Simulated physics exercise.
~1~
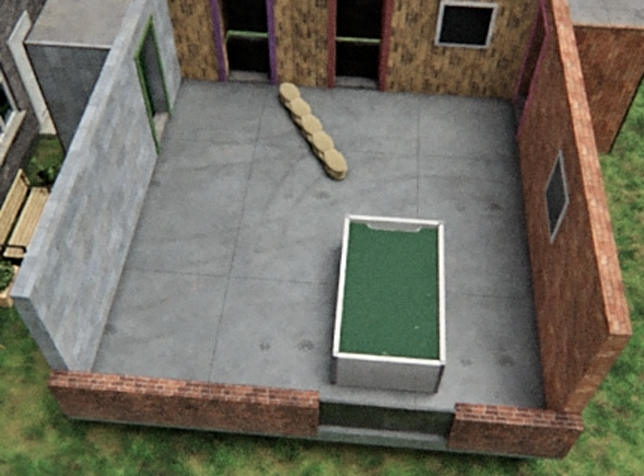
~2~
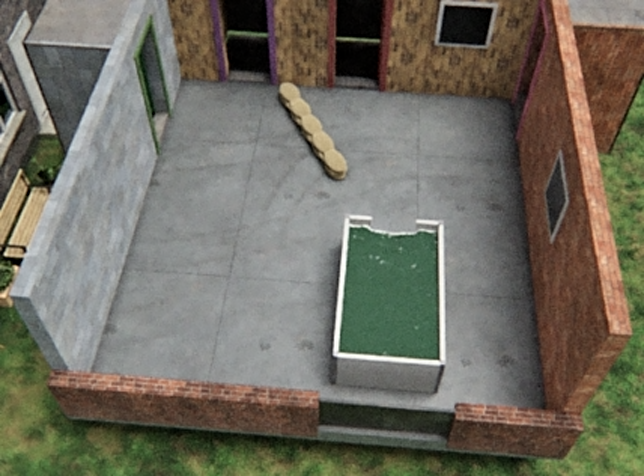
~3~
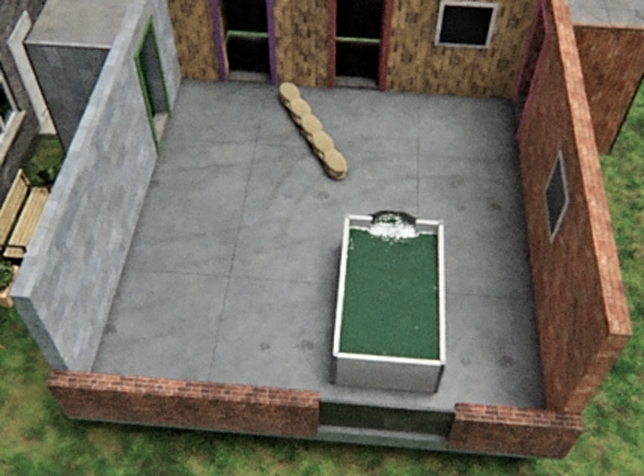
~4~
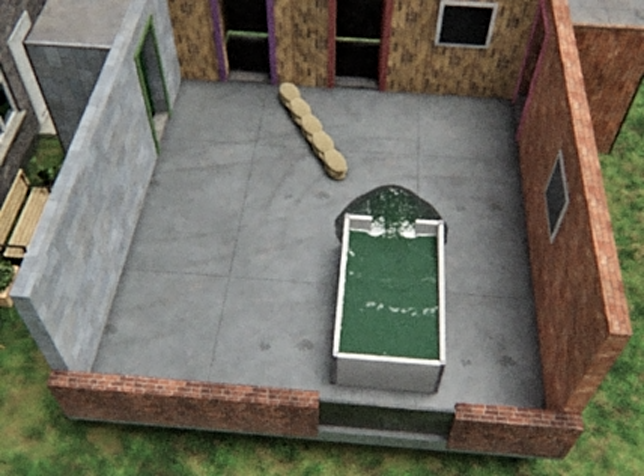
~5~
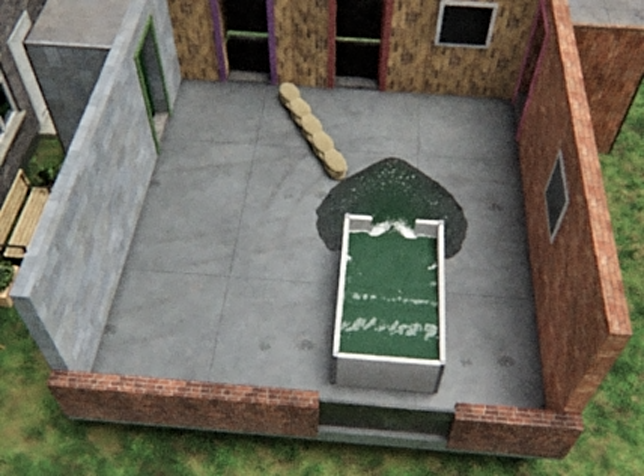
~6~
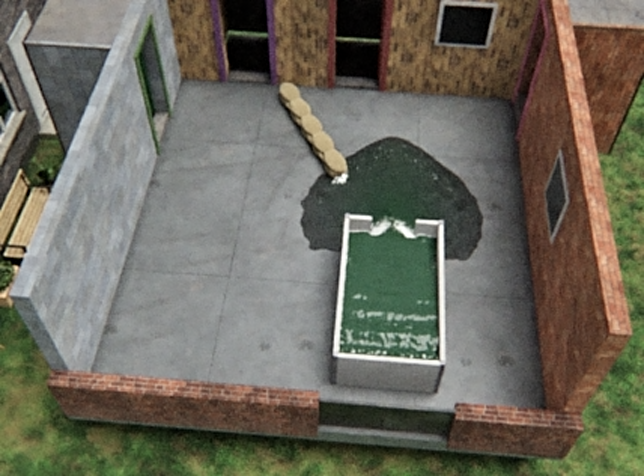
At the start, a white-walled tank of still green water stands on a grey walled court, near a diagonal row of sandbags. Its far side gives way, and water pours through the gap, spreading across the floor in a widening dark pool that touches the sandbags' near end.
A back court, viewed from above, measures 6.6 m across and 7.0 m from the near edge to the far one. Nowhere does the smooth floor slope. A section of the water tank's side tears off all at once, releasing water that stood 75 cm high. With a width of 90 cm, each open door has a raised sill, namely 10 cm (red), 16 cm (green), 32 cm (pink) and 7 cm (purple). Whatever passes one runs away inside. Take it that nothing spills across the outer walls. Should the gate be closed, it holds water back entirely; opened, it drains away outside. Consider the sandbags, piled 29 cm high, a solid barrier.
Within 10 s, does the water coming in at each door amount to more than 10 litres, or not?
As I see it, red door: Past the set amount. Green door: Under the set amount. Pink door: Under the set amount. Purple door: Under the set amount.
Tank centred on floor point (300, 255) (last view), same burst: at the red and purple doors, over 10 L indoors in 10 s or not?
Well, red ends up inside the mark and purple ends up beyond the mark.
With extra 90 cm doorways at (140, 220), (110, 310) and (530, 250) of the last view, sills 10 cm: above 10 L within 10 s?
Less, less, less.
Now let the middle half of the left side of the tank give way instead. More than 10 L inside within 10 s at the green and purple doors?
Green stays inside, purple goes beyond, judged against that limit.
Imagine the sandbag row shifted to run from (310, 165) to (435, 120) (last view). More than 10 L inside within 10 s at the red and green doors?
Checking the limit, red is fine, green is fine.
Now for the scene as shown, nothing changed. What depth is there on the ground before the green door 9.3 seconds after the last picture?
Close to 3.0 cm of depth.
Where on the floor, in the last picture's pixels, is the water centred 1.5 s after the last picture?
The water is centred near (390, 247).
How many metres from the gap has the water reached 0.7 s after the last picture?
Roughly 4.2 m.
Then, 0.7 s after the last picture water covers 30 % of the floor and is deepest (40 cm) near (392, 247); red door 13 cm at the sill, 0 L in, green door not reached, pink door not reached, purple door not reached.
Then, 1.5 s after the last picture water covers 40 % of the floor and is deepest (33 cm) near (499, 101); red door 25 cm at the sill, 33 L in, green door not reached, pink door 17 cm at the sill, 0 L in, purple door 1 cm at the sill, 0 L in.
Then, 2.8 s after the last picture water covers 45 % of the floor and is deepest (26 cm) near (392, 247); red door 19 cm at the sill, 117 L in, green door 8 cm at the sill, 0 L in, pink door 19 cm at the sill, 0 L in, purple door 4 cm at the sill, 0 L in.
Then, 5.3 s after the last picture water covers 55 % of the floor and is deepest (21 cm) near (305, 102); red door 16 cm at the sill, 171 L in, green door 6 cm at the sill, 0 L in, pink door 10 cm at the sill, 0 L in, purple door 4 cm at the sill, 0 L in.
Then, 9.3 s after the last picture water covers 80 % of the floor and is deepest (12 cm) near (511, 128); red door 10 cm at the sill, 205 L in, green door 3 cm at the sill, 0 L in, pink door 12 cm at the sill, 0 L in, purple door 3 cm at the sill, 0 L in.
